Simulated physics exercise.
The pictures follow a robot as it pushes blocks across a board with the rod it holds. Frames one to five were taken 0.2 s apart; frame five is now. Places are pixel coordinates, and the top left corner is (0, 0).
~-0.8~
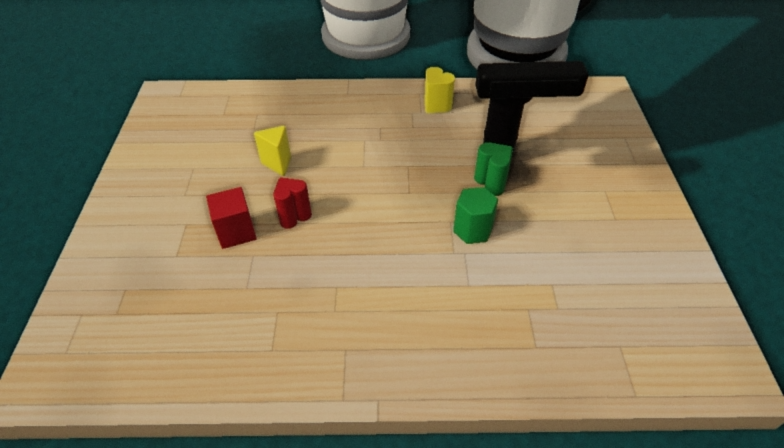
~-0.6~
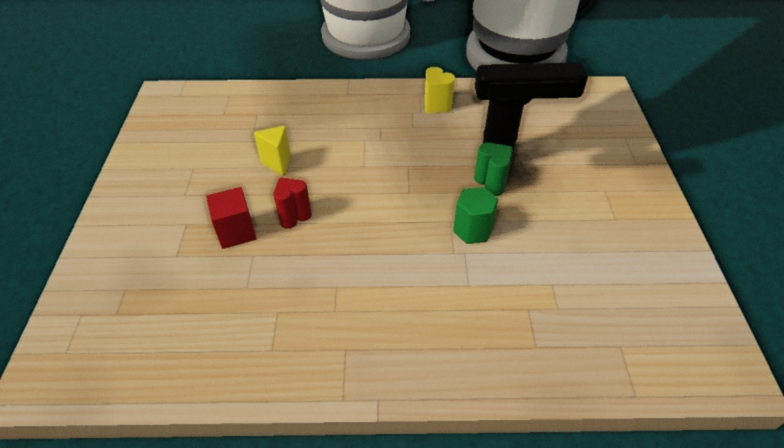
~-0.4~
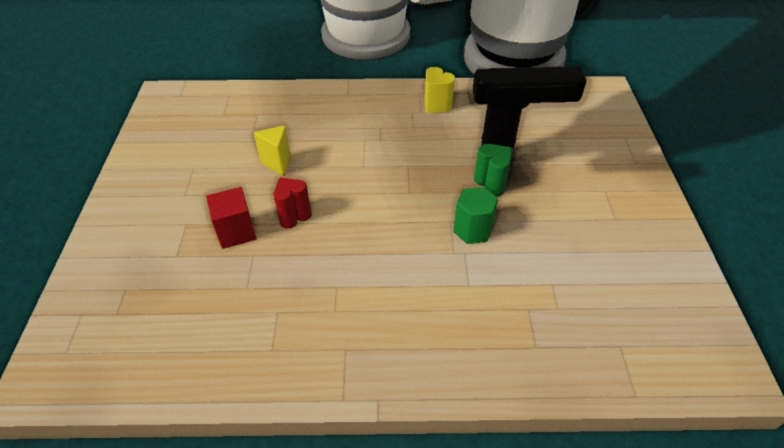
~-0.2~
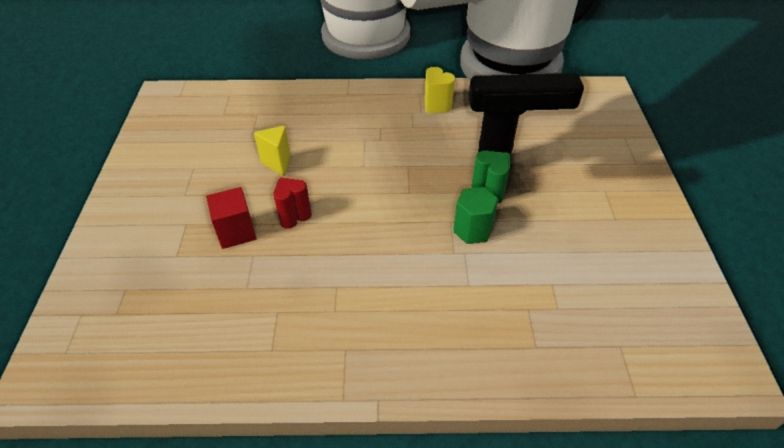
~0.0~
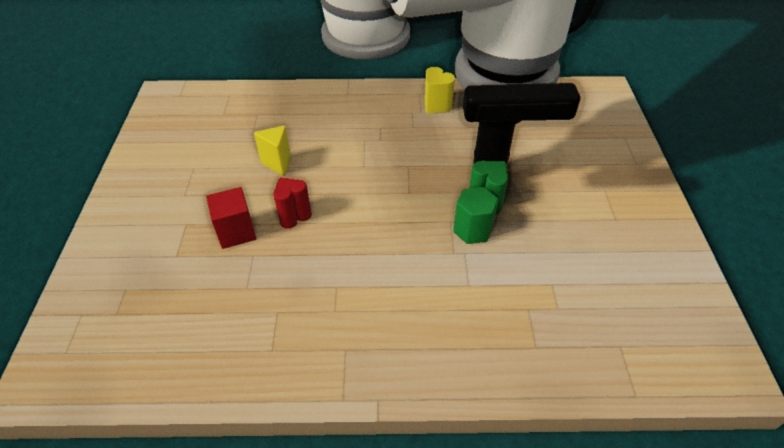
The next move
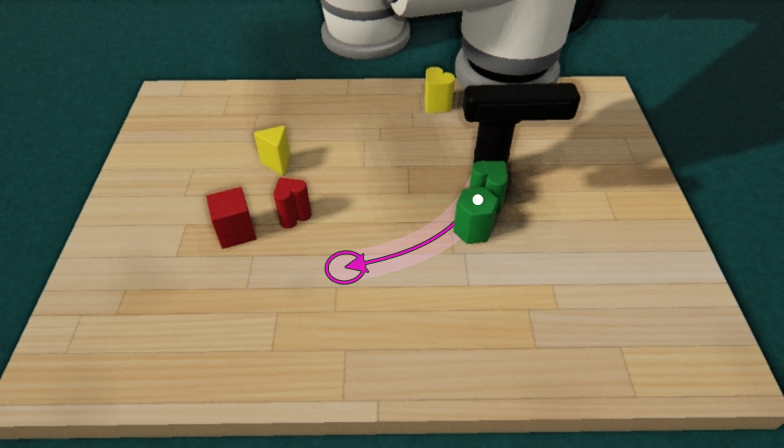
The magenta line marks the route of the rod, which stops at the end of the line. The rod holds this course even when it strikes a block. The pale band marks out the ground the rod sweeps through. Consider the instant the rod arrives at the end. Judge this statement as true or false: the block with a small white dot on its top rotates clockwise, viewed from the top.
That claim is true.
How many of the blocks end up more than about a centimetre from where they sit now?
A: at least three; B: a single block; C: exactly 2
My answer is option C.
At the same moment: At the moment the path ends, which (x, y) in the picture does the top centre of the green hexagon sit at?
The centre of its top face lies at (475, 227).
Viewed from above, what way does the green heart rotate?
From overhead, anticlockwise.
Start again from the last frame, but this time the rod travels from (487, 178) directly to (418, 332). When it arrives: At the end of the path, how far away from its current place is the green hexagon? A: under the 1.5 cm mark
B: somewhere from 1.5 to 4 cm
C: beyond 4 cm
That would be C.
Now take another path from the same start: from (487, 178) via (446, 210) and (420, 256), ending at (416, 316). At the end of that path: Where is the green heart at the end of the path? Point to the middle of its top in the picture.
By then it is at (488, 186).
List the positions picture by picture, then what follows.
In the first picture, lower end of the rod at (497, 152), tops of blocks, red heart at (288, 186), green hexagon at (478, 200), green heart at (497, 152).
In the second picture, rod at (498, 149), blocks as before.
In the third picture, rod at (496, 153), blocks as before.
In the fourth picture, rod at (493, 159), green heart at (495, 160).
In the fifth picture, rod at (493, 170), red heart at (288, 186), green hexagon at (478, 200), green heart at (493, 170).
The drawn path runs from (487, 178) via (461, 218) and (411, 249), ending at (345, 267); the dot is on the green hexagon.
The first path, step by step. One third of the way, rod at (461, 208); green hexagon at (476, 227), turned 50° clockwise; green heart at (496, 202), turned 45° anticlockwise.
Two thirds of the way, rod at (411, 239); green hexagon at (475, 227), turned 50° clockwise; green heart at (496, 203), turned 45° anticlockwise.
At the end, rod at (344, 257); red heart not moved; green hexagon at (475, 227), turned 50° clockwise; green heart at (496, 203), turned 45° anticlockwise.
